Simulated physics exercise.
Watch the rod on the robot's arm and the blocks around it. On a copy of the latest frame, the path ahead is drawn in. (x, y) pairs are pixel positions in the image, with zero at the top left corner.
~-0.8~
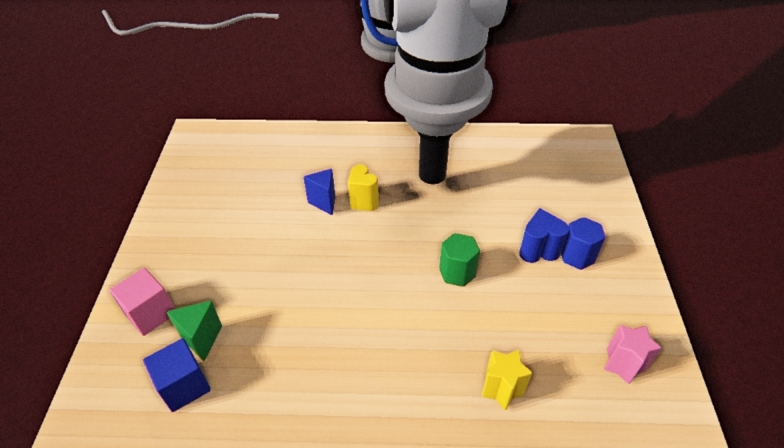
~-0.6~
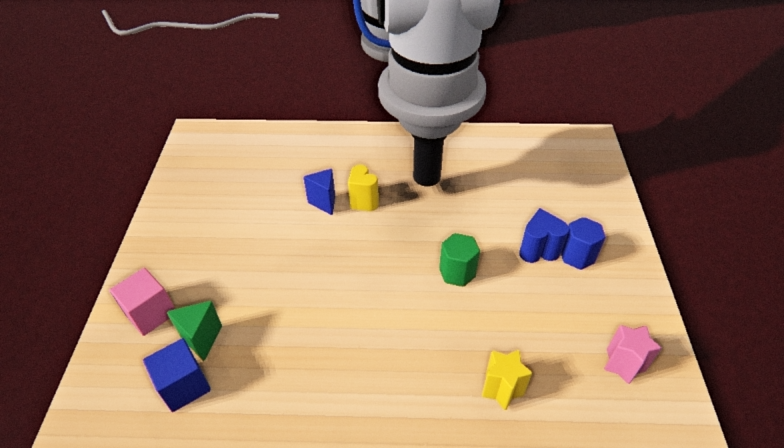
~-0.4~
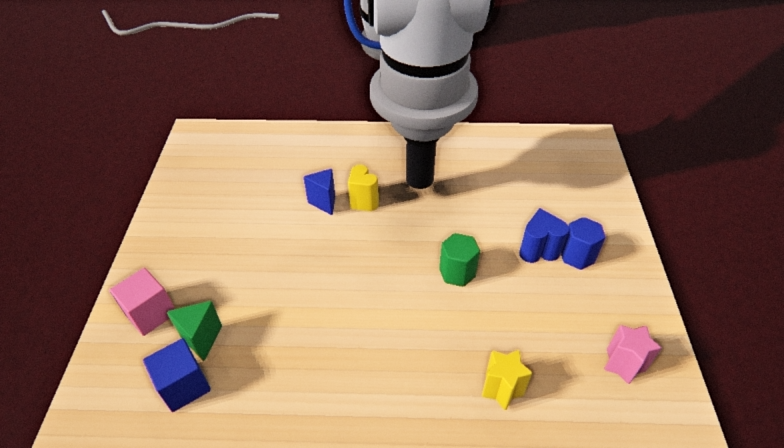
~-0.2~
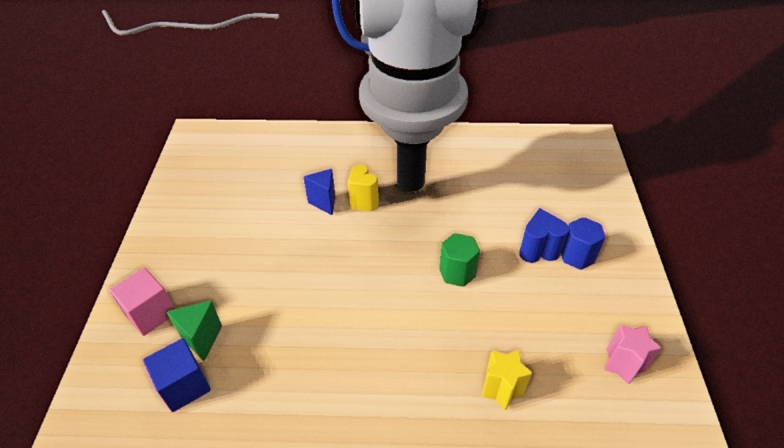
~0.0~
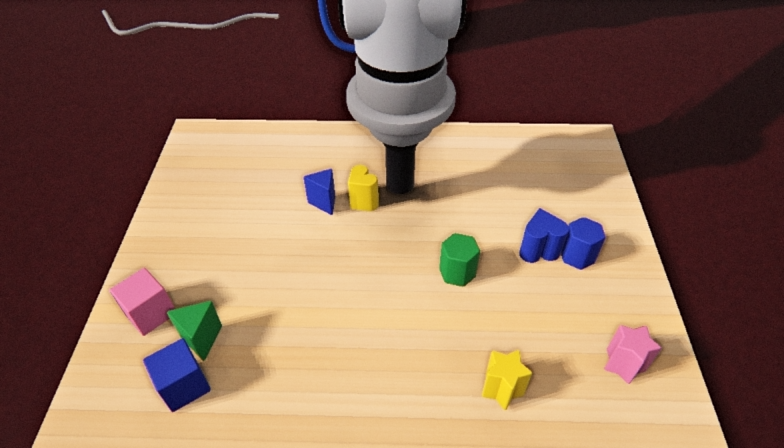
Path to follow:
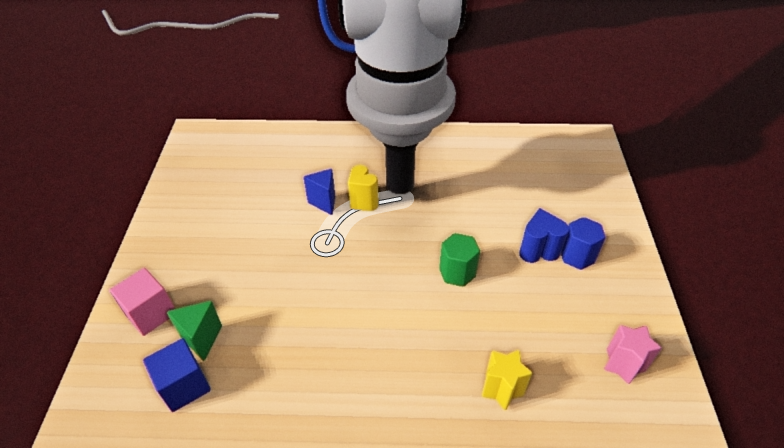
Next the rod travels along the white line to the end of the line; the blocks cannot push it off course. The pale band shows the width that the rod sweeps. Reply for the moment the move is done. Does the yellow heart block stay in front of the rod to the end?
My answer is no.
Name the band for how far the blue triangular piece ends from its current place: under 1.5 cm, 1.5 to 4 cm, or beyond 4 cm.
It moves between 1.5 and 4 cm.
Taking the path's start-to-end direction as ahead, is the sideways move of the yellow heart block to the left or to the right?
Taking start-to-end as forward, the block's sideways shift goes to the right.
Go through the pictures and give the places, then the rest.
Tip of the rod (432, 175), middles of tops, blue triangular piece (321, 177), yellow heart block (362, 175), in the first picture.
Rod (427, 177), nothing pushed, in the second picture.
Rod (420, 180), nothing pushed, in the third picture.
Rod (411, 182), nothing pushed, in the fourth picture.
Rod (400, 185), blue triangular piece (321, 177), yellow heart block (362, 175), in the fifth picture.
The line goes from (400, 199) through (369, 205) and (342, 219) to (327, 243).
One third of the way, rod (367, 191); blue triangular piece (314, 176); yellow heart block (341, 175), turned 35° clockwise.
Two thirds of the way, rod (340, 206); blue triangular piece (303, 175); yellow heart block (325, 178), turned 90° clockwise.
At the end, rod (325, 229); blue triangular piece (303, 175); yellow heart block (326, 178), turned 90° clockwise.
